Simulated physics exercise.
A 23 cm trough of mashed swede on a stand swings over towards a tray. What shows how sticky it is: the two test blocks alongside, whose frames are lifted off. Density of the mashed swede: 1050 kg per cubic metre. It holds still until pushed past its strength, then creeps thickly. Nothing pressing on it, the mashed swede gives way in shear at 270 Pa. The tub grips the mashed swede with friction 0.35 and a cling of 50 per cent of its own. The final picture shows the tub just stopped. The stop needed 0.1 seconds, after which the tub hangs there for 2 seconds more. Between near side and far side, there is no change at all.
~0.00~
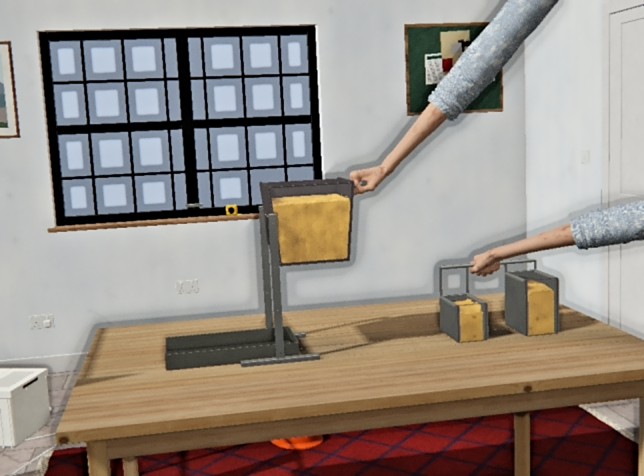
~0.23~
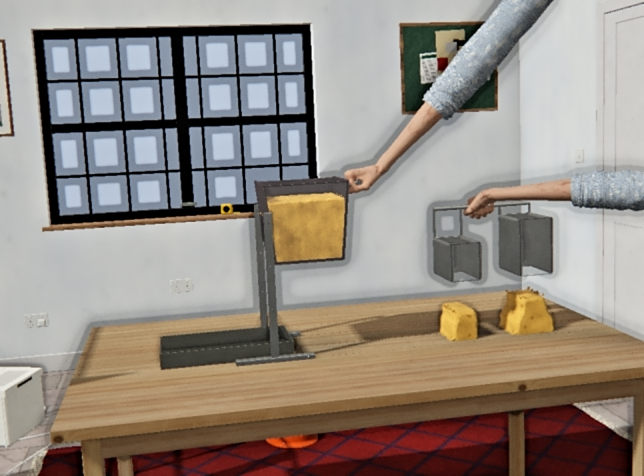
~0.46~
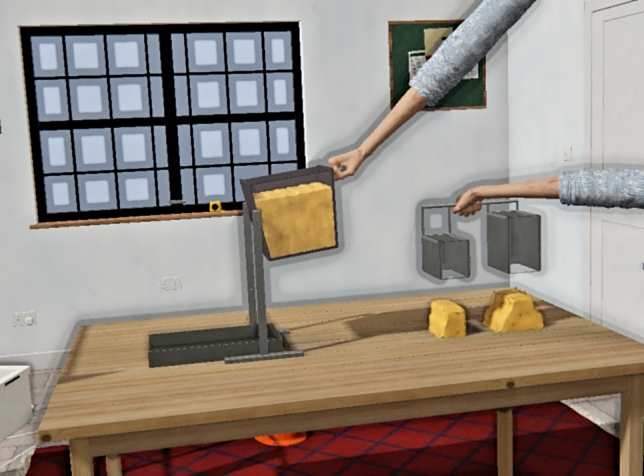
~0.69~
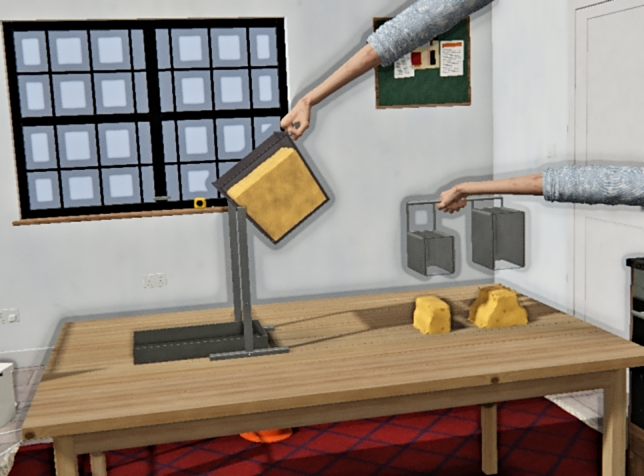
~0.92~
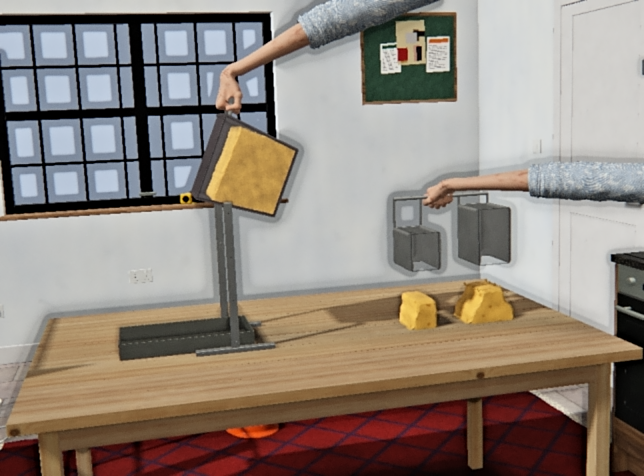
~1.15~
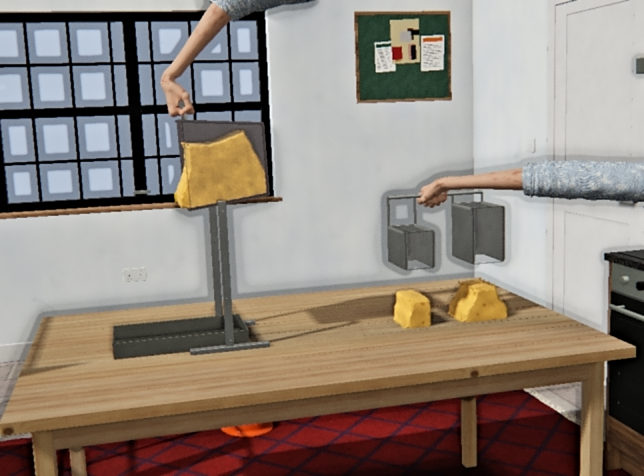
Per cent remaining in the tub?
Roughly 35 %.
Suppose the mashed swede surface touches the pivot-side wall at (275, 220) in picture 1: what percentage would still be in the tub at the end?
It would be close to 55 percent.
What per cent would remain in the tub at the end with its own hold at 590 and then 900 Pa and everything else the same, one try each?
Roughly 60 % followed by roughly 100 %.
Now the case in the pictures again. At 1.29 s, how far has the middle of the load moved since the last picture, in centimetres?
It has gone close to 7 cm.
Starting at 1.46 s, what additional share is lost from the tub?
Load share from then on: Near 10 %.
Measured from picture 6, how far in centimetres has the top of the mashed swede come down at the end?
About 12 cm.
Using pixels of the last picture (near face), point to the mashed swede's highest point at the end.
On the near face, the top ends up close to (232, 175).
After 1.29 s, the tub is at 92 degrees and holds 70 %.
After 1.46 s, the tub is at 92 degrees and holds 45 %.
After 1.63 s, the tub is at 92 degrees and holds 37 %.
After 1.80 s, the tub is at 92 degrees and holds 36 %.
After 3.15 s, at the end, the tub is at 92 degrees and holds 35 %.
